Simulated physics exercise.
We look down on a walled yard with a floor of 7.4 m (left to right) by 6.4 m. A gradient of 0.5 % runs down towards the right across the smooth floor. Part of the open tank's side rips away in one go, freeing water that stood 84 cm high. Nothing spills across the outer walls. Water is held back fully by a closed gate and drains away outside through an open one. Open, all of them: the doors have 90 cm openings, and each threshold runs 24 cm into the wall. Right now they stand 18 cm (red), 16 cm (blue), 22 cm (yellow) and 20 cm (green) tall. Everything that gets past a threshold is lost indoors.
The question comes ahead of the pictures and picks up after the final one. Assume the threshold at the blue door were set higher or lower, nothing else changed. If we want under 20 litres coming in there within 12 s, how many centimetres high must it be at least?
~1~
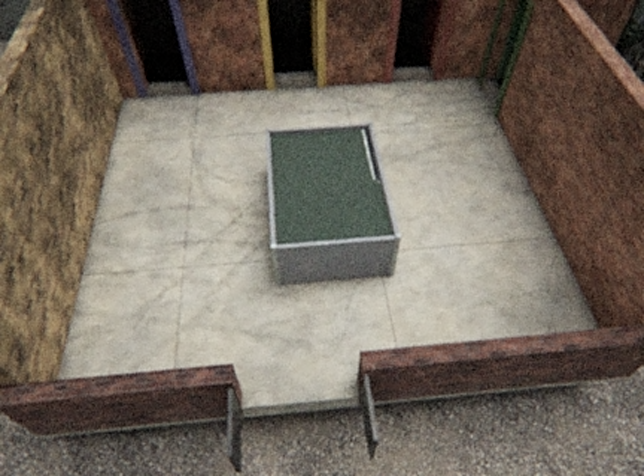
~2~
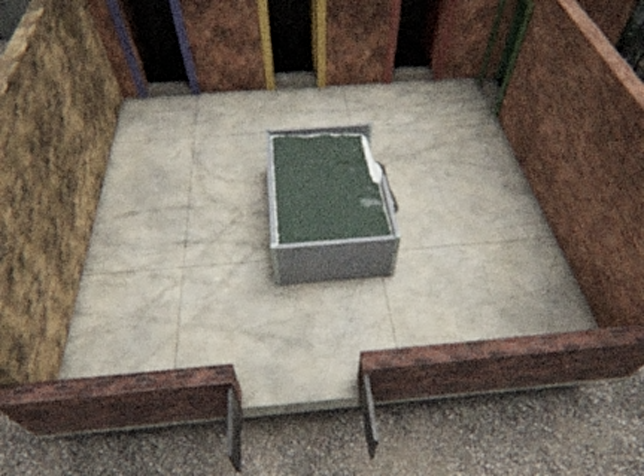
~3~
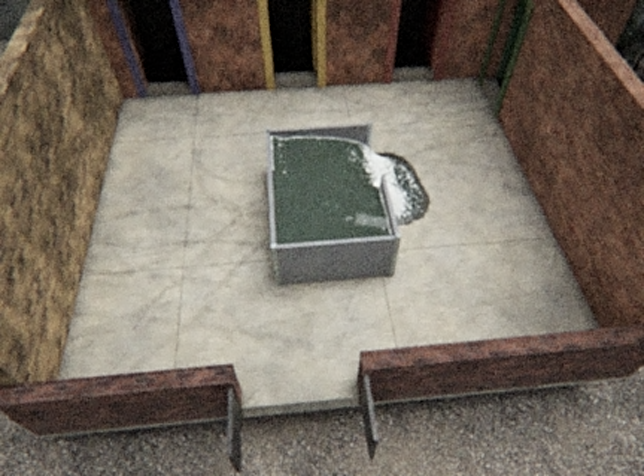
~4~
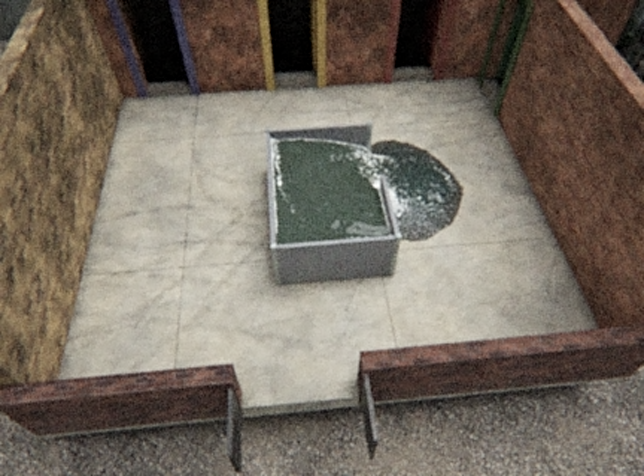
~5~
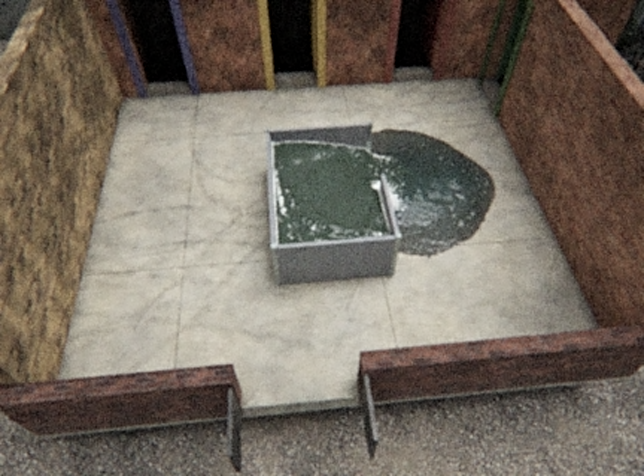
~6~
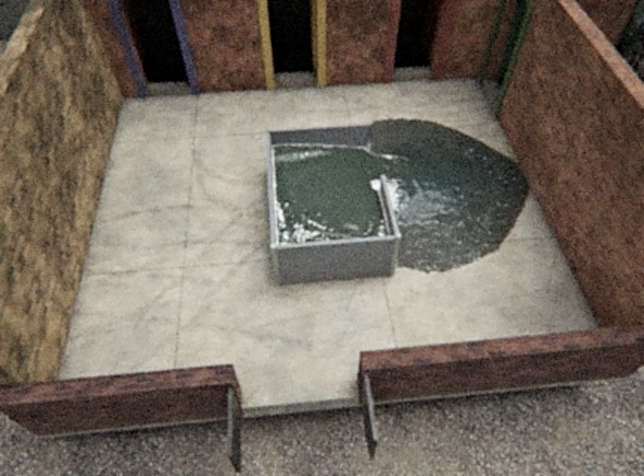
About 5.5 centimetres.
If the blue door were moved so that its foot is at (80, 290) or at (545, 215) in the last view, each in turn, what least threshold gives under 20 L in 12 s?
About 7.5 cm for the first and 27 cm for the second.
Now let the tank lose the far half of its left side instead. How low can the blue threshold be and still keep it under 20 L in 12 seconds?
The answer is some 24 cm.
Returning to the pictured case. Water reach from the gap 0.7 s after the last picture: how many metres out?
3.8 metres.
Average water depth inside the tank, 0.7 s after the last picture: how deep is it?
About 52 cm.
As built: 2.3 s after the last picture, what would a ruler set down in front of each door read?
Red door 18 cm, blue door 0 cm, yellow door 0 cm, green door 28 cm.
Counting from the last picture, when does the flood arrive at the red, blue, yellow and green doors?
So red sees it at 1.0 s, blue at 3.8 s, yellow at 2.6 s and green at 0.5 s.
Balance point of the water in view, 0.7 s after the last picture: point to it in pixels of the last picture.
The water is centred near (385, 201).
Then, 0.7 s after the last picture water covers 25 % of the floor, deepest (42 cm) near (521, 168); it has not reached the blue door.
Then, 2.3 s after the last picture water covers 35 % of the floor, deepest (36 cm) near (481, 85); it has not reached the blue door.
Then, 11.3 s after the last picture water covers 100 % of the floor, deepest (12 cm) near (263, 273); 7 cm at the blue door, 0 litres in over its 16 cm threshold.
At the blue door as built, the water peaked near 10 cm, 8.5 s after the last picture.
With a threshold of 4.5 cm, 31 litres would have come in within the 12 s; with 6.5 cm, 11 litres. So under 20 litres takes about 5.5 cm.
